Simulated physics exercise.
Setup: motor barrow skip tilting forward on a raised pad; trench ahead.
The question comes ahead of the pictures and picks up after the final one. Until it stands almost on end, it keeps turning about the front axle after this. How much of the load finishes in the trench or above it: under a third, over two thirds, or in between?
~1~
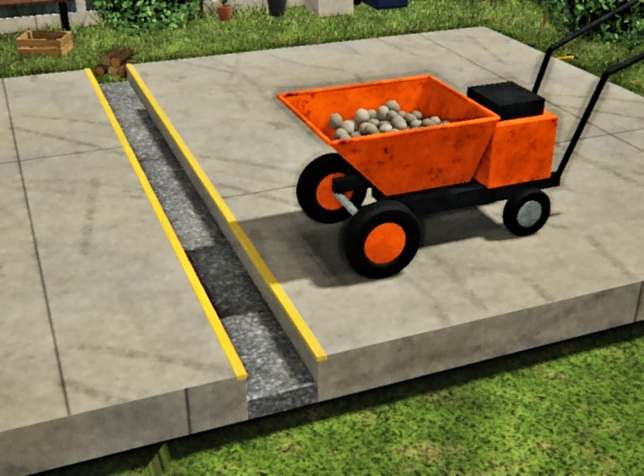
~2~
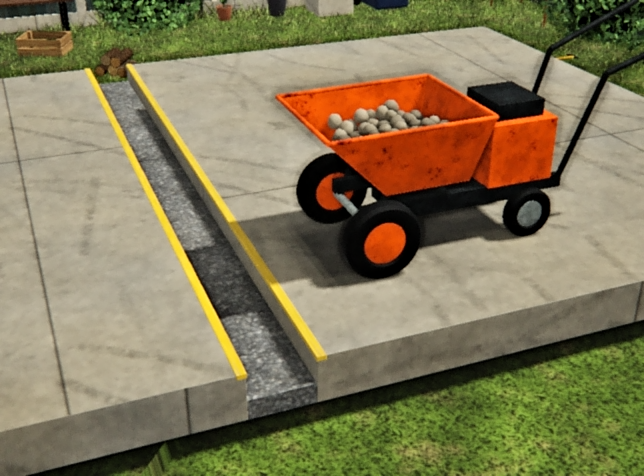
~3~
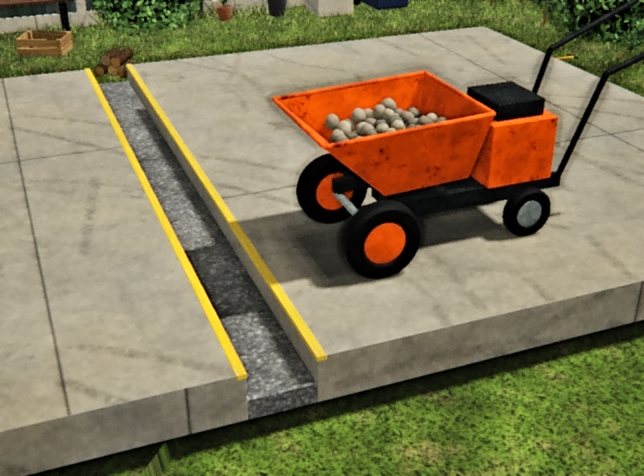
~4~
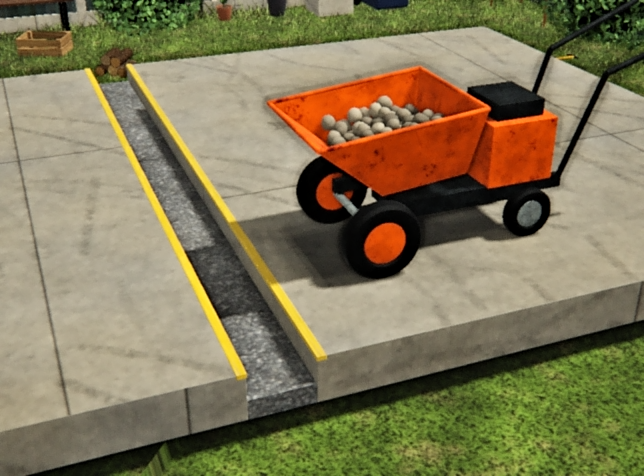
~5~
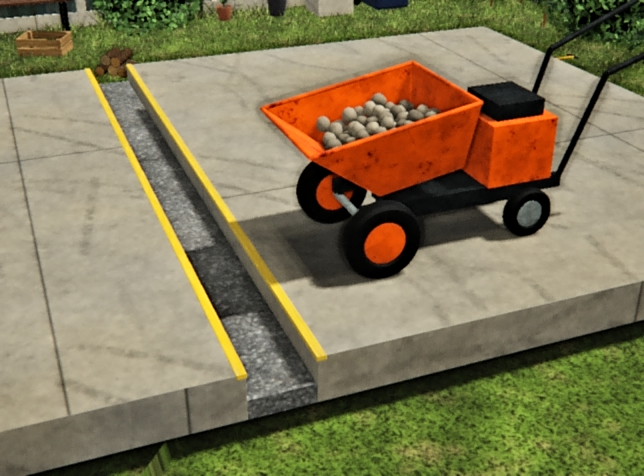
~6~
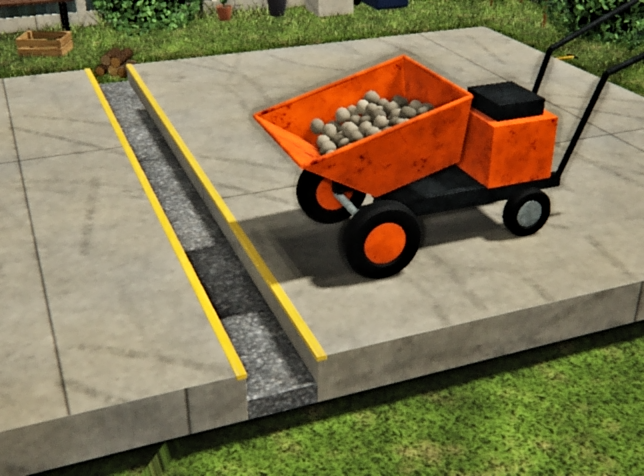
Looks to me like the trench gets above two thirds of the load.
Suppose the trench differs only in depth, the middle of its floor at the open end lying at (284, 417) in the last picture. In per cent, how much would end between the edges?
Something close to 100 per cent.
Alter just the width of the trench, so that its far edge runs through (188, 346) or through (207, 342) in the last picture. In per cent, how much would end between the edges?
First one: 100 per cent; second one: 90 per cent.
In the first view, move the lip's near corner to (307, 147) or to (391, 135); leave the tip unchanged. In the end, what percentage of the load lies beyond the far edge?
That comes to some 30 in a hundred for the first try and some 0 in a hundred for the second.
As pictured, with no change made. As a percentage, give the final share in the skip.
15 in a hundred, roughly.
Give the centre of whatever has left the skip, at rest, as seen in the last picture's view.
The centre settles at about (219, 282).
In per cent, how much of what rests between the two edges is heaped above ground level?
About 20 per cent.
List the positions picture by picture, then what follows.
Lip of the skip at (330, 144), level; top of the load at (400, 129), river pebbles; first edge of the trench at (299, 321); far edge at (223, 338), the trench under half as wide as the skip, and about half as deep as wide, in the first frame.
Lip of the skip at (329, 145), level; top of the load at (400, 129), in the second frame.
Lip of the skip at (325, 148), tipped barely; top of the load at (397, 128), in the third frame.
Lip of the skip at (319, 152), tipped a little; top of the load at (408, 130), in the fourth frame.
Lip of the skip at (311, 159), tipped a little; top of the load at (403, 127), in the fifth frame.
Lip of the skip at (303, 167), tipped clearly; top of the load at (397, 117); first edge of the trench at (299, 321); far edge at (223, 338), in the sixth frame.
Soon, skip tipped steeply; all in the skip.
A while on, skip tipped steeply; most in the skip; a small part in or heaped over the trench.
Towards the end, skip tipped right over; about a quarter in the skip; most in or heaped over the trench; a small part beyond it.
Finally, skip tipped right over; a small part in the skip; most in or heaped over the trench; a small part beyond it.
